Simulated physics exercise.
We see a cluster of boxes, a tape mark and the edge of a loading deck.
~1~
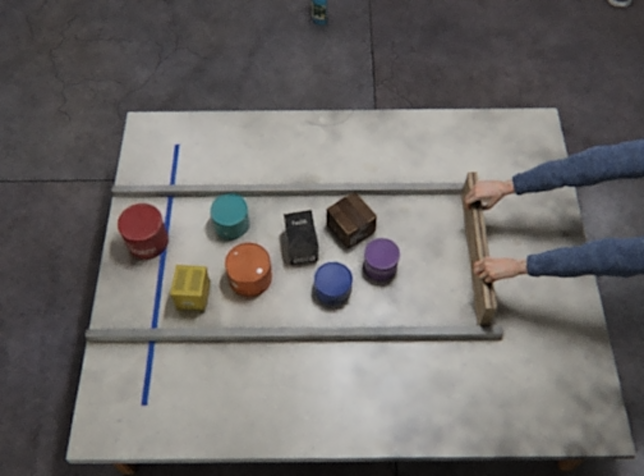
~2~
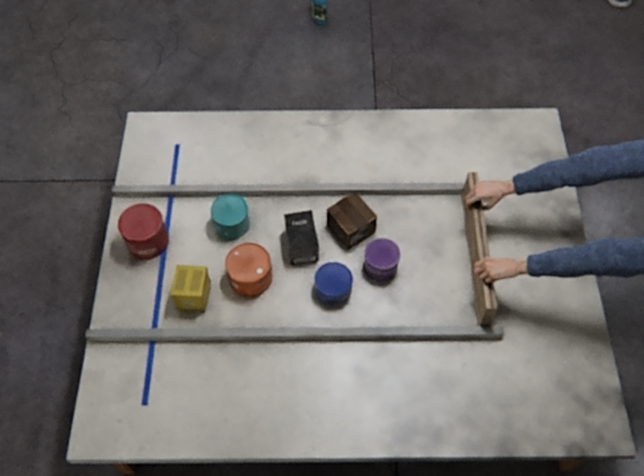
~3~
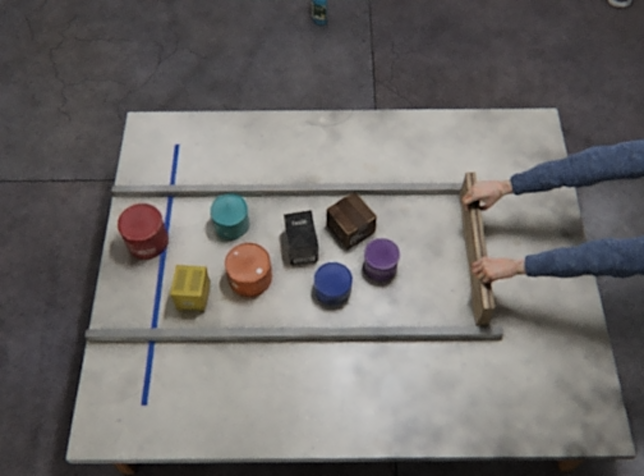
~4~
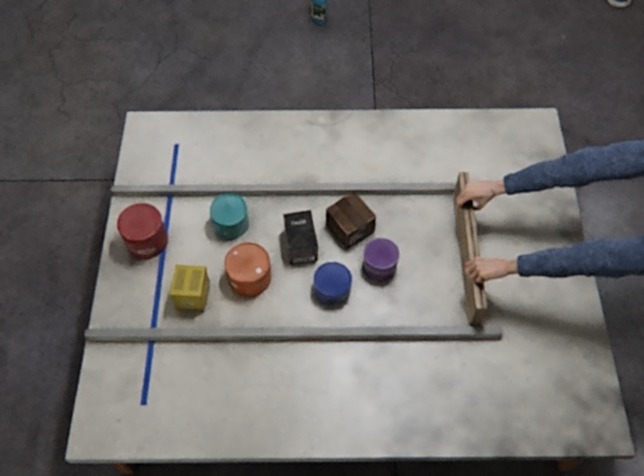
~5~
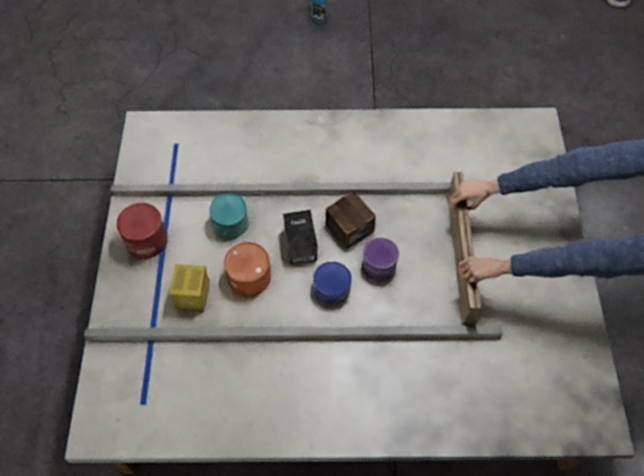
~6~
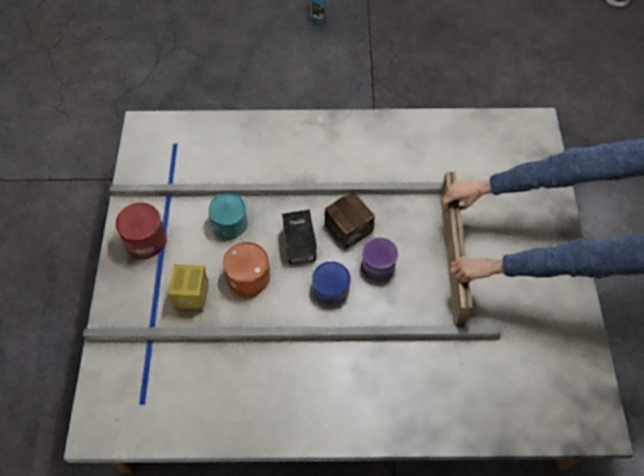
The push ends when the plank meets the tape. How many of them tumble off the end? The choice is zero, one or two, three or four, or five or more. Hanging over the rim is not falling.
The number that fall off is one or two.
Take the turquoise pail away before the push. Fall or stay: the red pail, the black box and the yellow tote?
The red pail is lost, the black box does not fall, the yellow tote stays on.
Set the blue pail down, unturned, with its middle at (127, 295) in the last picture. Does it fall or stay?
It is lost.
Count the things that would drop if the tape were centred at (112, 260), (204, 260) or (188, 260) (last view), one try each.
It would be 8, 0 and 0.
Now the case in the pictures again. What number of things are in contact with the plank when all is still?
That makes 3.
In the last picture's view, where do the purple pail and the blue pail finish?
First (140, 263), then (134, 297).
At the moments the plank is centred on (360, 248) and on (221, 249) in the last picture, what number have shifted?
The counts are 3 and 8.
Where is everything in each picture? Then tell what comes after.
Red pail (144, 232); yellow tote (191, 288); turquoise pail (230, 217); plank (478, 247); tape (162, 261), in the first frame.
Yellow tote (192, 288); purple pail (382, 260), in the second frame.
Turquoise pail (230, 217); orange canister (249, 270), in the third frame.
Red pail (144, 232); brown parcel (351, 220), in the fourth frame.
Yellow tote (190, 288); plank (463, 247), in the fifth frame.
Red pail (142, 231); yellow tote (189, 288); turquoise pail (229, 216); plank (455, 247); tape (160, 260), in the sixth frame.
Early on, none off yet; red pail at rest near (142, 231); yellow tote at rest near (189, 288); turquoise pail at rest near (229, 216).
A while later, none off yet; red pail at rest near (142, 231); yellow tote at rest near (189, 288); turquoise pail travelled a little near (218, 213).
Further along, none off yet; red pail travelled a little near (128, 232); yellow tote travelled about its own width near (138, 306); turquoise pail travelled well along near (165, 203).
Finally, the number that fall off is one or two; lost, red pail.
